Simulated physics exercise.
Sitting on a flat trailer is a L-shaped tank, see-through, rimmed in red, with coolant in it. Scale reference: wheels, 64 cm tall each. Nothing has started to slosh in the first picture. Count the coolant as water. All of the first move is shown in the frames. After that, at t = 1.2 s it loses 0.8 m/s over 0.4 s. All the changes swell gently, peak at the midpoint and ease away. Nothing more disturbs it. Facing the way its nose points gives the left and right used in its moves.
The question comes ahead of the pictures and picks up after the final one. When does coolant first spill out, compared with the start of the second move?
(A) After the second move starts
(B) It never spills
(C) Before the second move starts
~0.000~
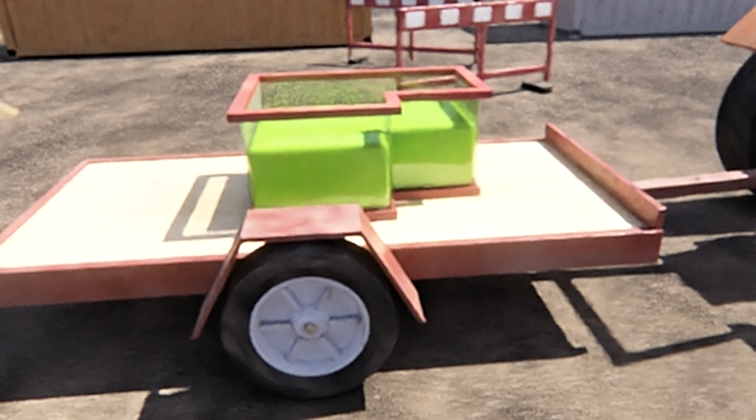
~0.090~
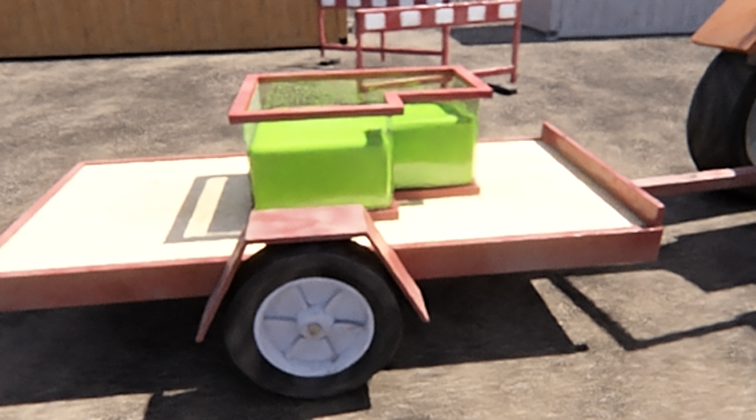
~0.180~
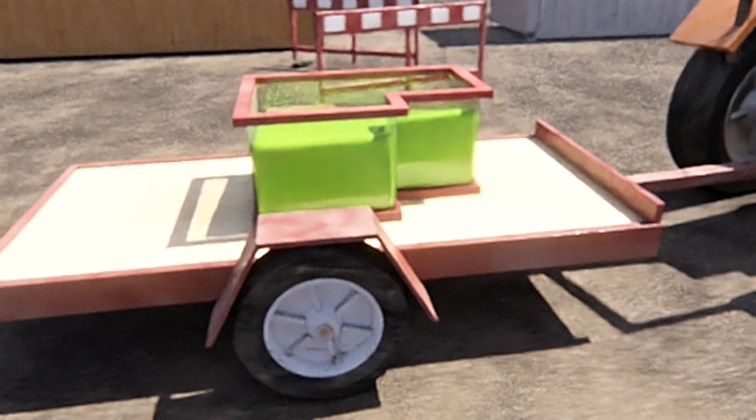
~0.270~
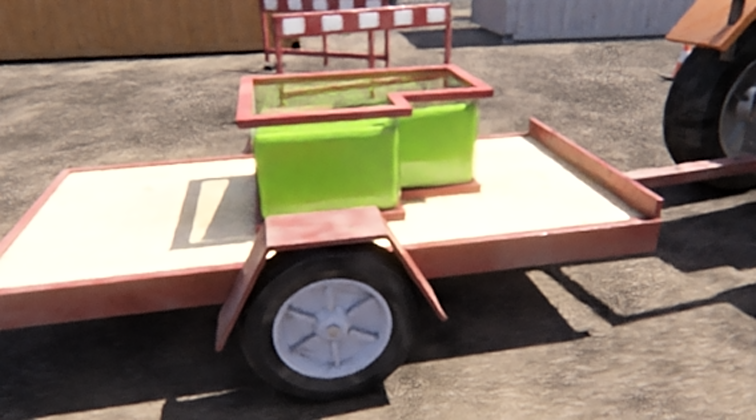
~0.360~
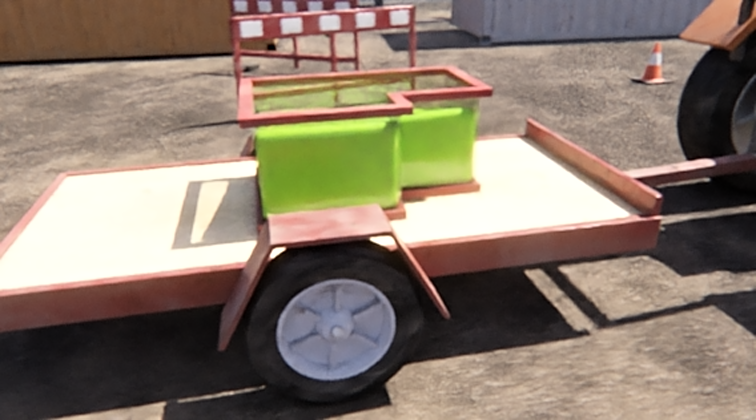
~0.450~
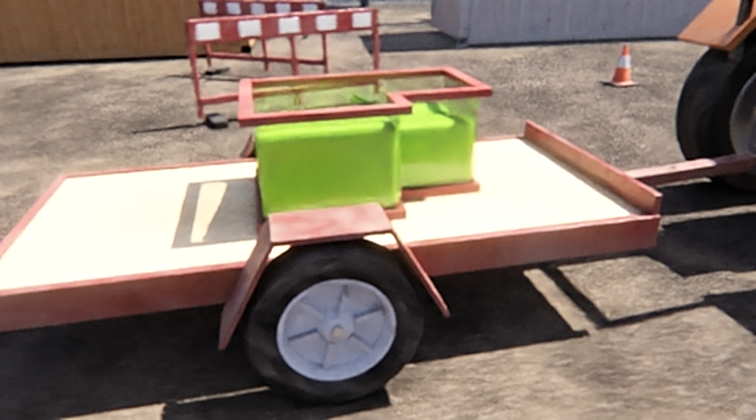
Answer: B.
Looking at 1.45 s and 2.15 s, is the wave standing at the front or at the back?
First at the forward end, then at the rear end.
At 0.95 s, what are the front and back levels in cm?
Front 30 cm, back 30 cm.
Then, 0.95 s in, it stands 30 cm high behind and 29 cm in front; all of it is still inside.
Then, 1.45 s in, it stands 22 cm high behind and 36 cm in front; all of it is still inside.
Then, 2.15 s in, it stands 36 cm high behind and 24 cm in front; all of it is still inside.
Then, 4.59 s in, all of it is still inside.
